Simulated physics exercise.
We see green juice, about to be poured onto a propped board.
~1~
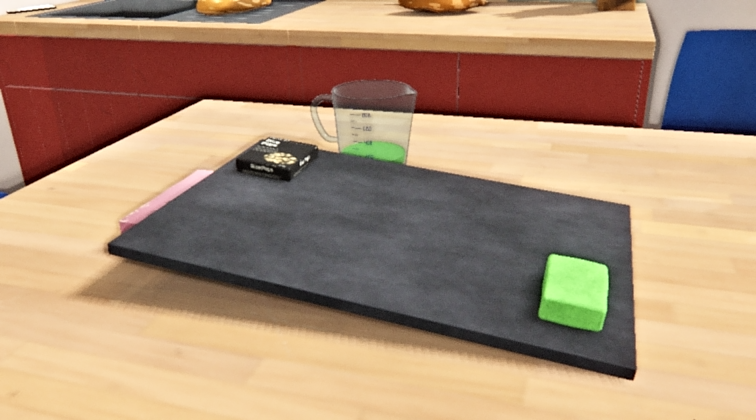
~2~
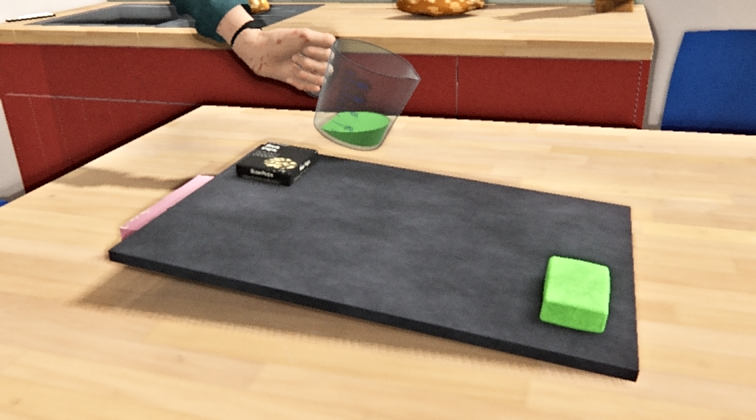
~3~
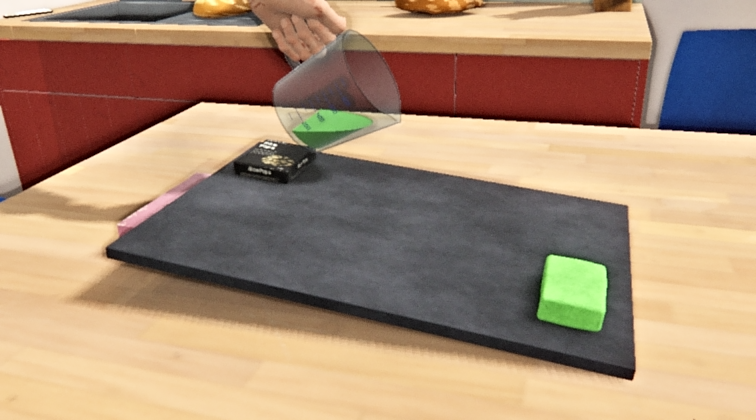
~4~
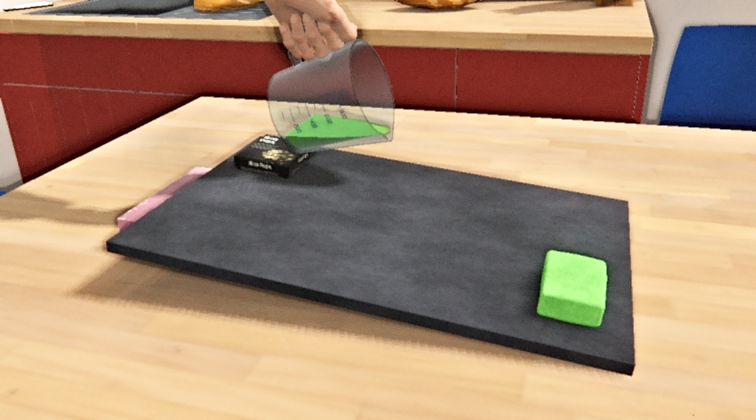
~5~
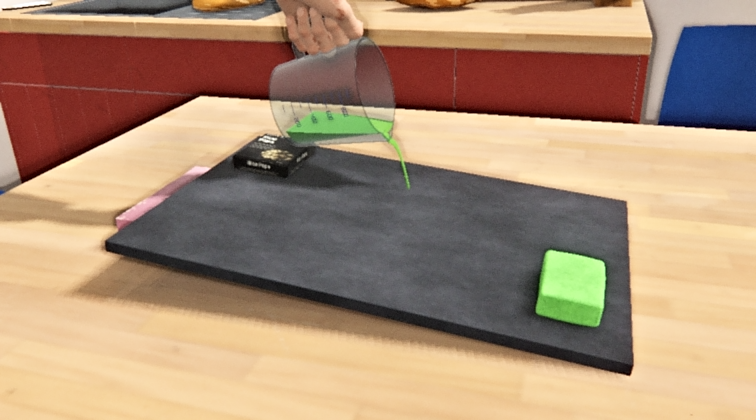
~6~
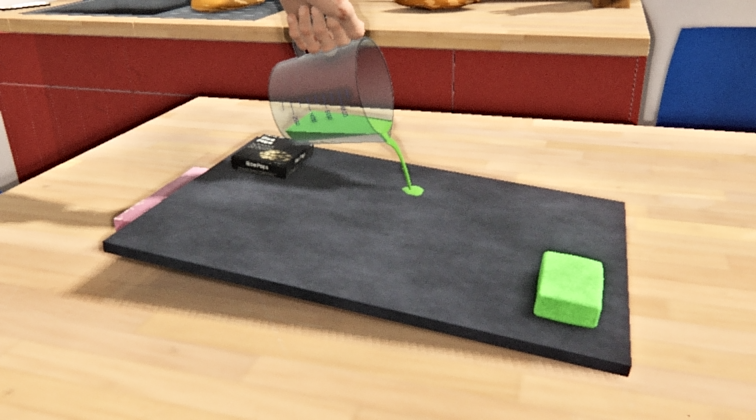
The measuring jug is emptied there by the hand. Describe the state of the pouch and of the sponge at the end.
At the end: On the left the pouch dry, on the right the sponge dry.
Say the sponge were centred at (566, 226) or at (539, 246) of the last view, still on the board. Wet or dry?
In the first spot it gets hit, in the second spot it stays clear.
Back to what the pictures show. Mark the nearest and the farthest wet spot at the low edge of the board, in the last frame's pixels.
The wet stretch lies between (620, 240) and (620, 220).
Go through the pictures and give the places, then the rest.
The first frame shows the board slopes down to the right; measuring jug (372, 125) nearly empty; pouch (279, 158); sponge (574, 291).
The second frame shows measuring jug (361, 94) tipped 20° with all of its load; pouch (279, 163).
The third frame shows measuring jug (338, 94) tipped 60° with all of its load; sponge (573, 292).
The fourth frame shows the board slopes down to the right; measuring jug (334, 100) tipped 70° with all of its load; pouch (277, 155).
The fifth frame shows the first of it lands; measuring jug (335, 96) tipped 75° with all of its load; sponge (572, 287).
The sixth frame shows the first of it lands; measuring jug (334, 95) tipped 75° with all of its load; pouch (274, 156); sponge (570, 288).
Next, it runs down to the right; the pouch is clear of it; the sponge is clear of it.
After that, it runs down to the right and off the end; the pouch is clear of it; the sponge is clear of it.
Finally, it runs down to the right and off the end; the pouch is clear of it; the sponge is clear of it.
